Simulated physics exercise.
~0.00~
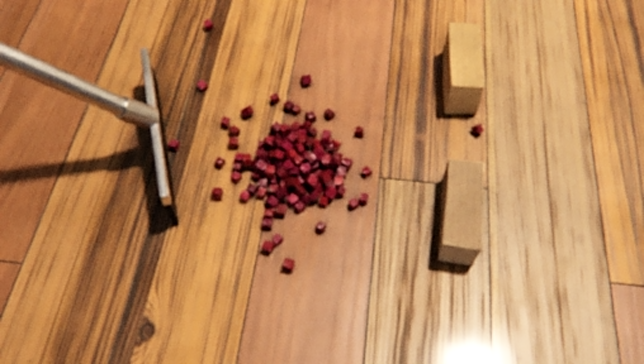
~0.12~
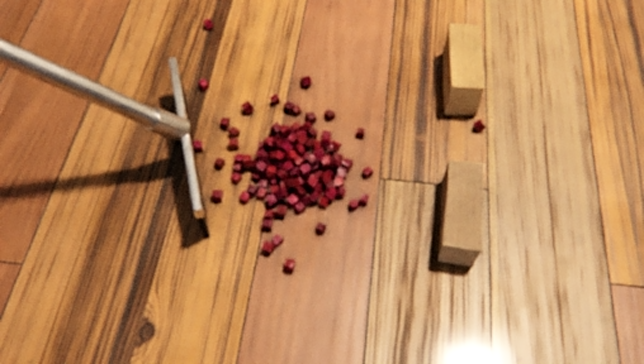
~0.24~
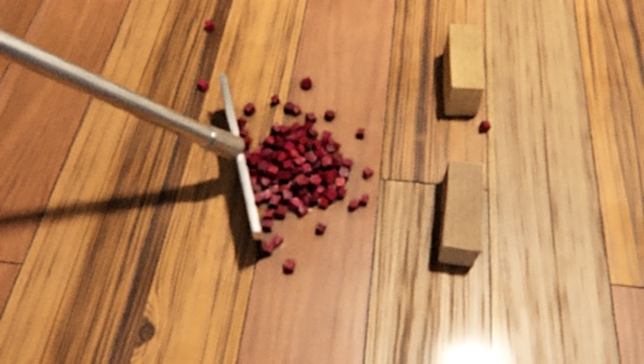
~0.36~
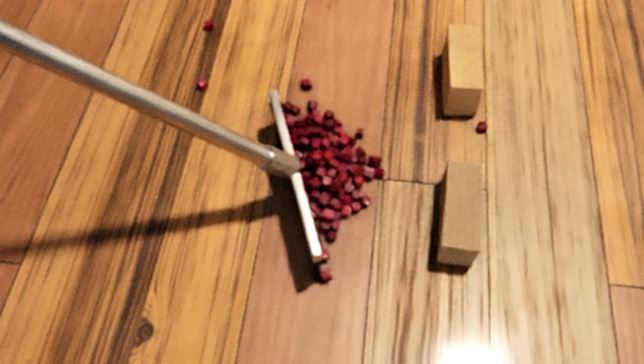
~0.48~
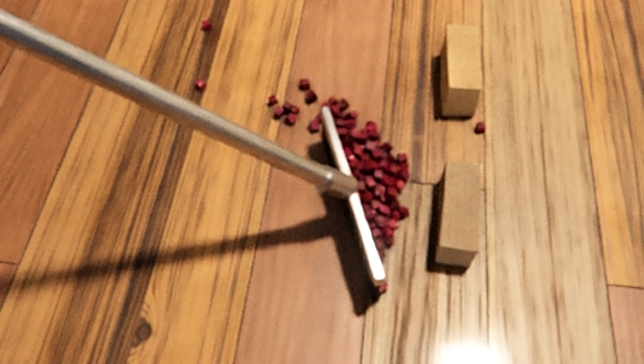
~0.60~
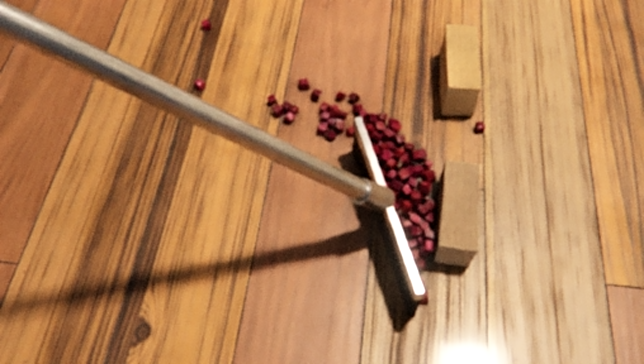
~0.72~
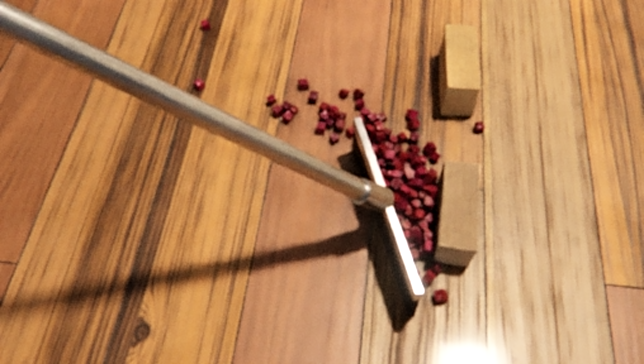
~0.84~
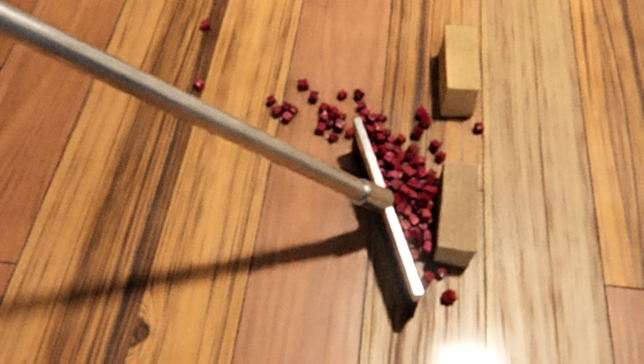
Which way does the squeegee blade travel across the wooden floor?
The blade travels to the right, pushing the red cubes towards the two blocks before it stops.
